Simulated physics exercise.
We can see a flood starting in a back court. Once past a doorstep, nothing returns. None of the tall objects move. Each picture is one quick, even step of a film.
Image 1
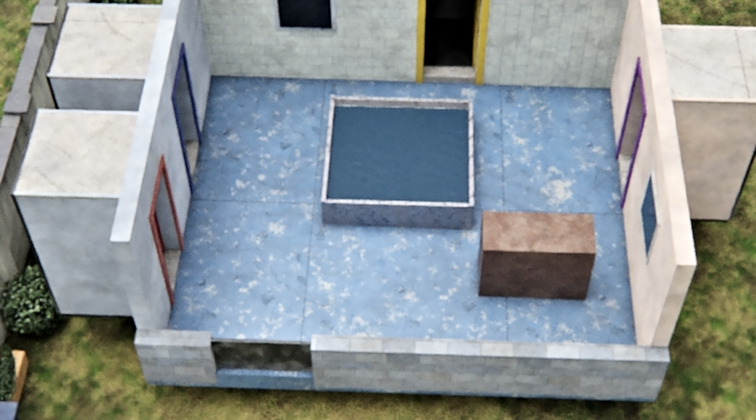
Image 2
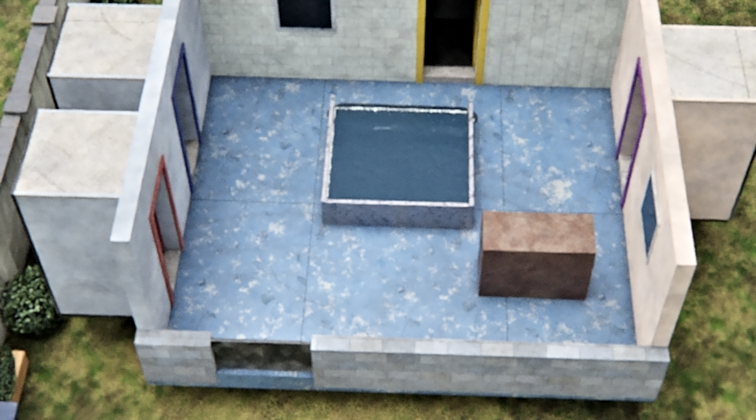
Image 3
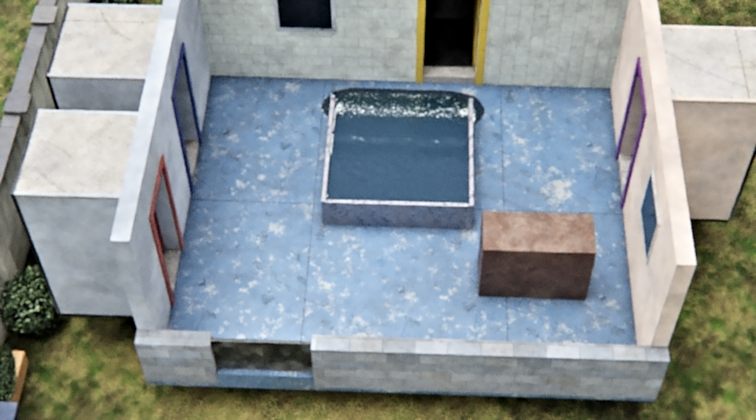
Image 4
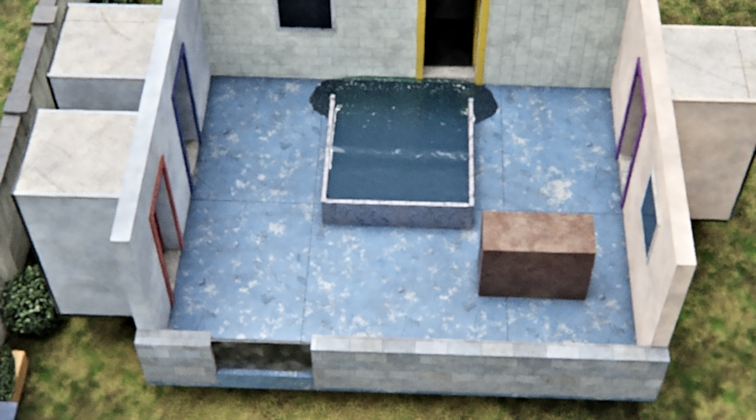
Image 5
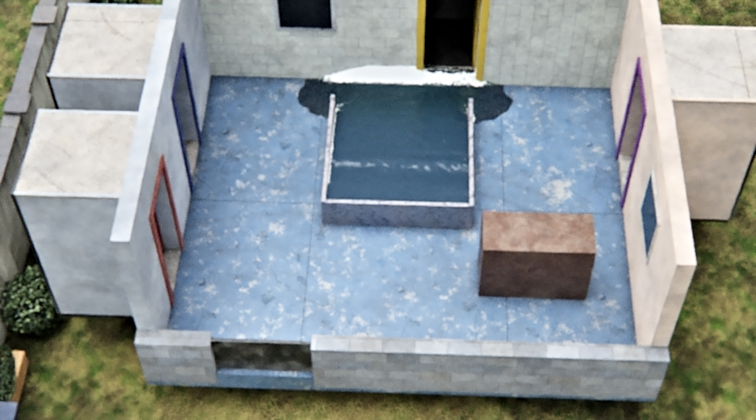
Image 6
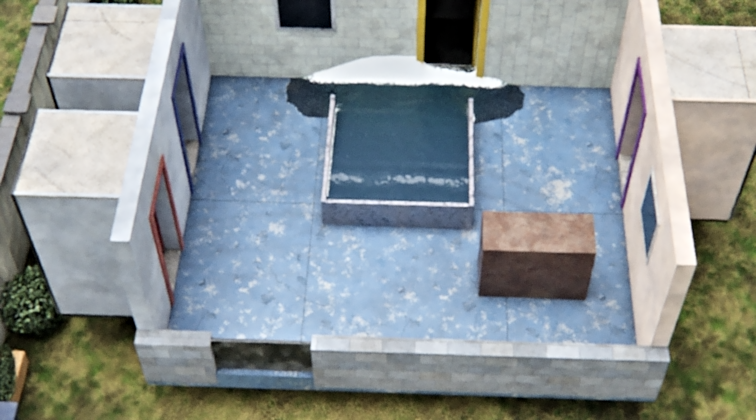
At the start, still, dark water fills a square tank on the blue floor of a walled court, near a brown block. Water then pours over the tank's far side, spreading out behind it as a dark sheet. It reaches the back wall, where white foam appears, and widens left and right.
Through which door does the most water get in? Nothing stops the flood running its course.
The yellow door.
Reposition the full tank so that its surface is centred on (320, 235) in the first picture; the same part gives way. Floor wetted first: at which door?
Answer: The yellow-painted one.
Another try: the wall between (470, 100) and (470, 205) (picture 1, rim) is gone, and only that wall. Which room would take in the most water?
Answer: The one in purple.
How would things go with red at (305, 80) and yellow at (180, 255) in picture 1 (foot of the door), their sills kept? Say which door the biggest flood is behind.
Looks like it's the one in red.
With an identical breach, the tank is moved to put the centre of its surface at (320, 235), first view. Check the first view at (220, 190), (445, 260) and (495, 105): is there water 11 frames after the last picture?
In the order given: Not reached, not reached and wetted.
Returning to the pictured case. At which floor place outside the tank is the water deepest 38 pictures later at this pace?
Deepest point: Roughly (628, 374).
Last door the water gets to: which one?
I'd go with the red door.
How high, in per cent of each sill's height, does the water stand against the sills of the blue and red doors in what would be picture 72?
Near 30 per cent and 50 per cent, respectively.
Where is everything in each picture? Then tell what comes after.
In the first frame, still water in the water tank at (400, 153).
In the second frame, water pours out on the water tank's far side and has run to a hidden place.
In the third frame, water pours out on the water tank's far side and has run to (478, 107).
In the fourth frame, water pours out on the water tank's far side and has run to (481, 89).
In the fifth frame, the front is at (498, 85), out from the gap on the water tank's far side.
In the sixth frame, the front is at (513, 85), out from the gap on the water tank's far side.
A moment on, water covers 15 % of the floor; blue door not reached, red door not reached, yellow door some in, purple door not reached.
Next, water covers 25 % of the floor; blue door not reached, red door not reached, yellow door a lot in, purple door not reached.
Then, water covers 40 % of the floor; blue door wet at the sill, nothing in, red door wet at the sill, nothing in, yellow door a lot in, purple door wet at the sill, nothing in.
Later, water covers 80 % of the floor; blue door wet at the sill, nothing in, red door wet at the sill, nothing in, yellow door a lot in, purple door wet at the sill, nothing in.
In the end, water covers 95 % of the floor; blue door wet at the sill, nothing in, red door wet at the sill, nothing in, yellow door a lot in, purple door wet at the sill, nothing in; the yellow door has let in the most.
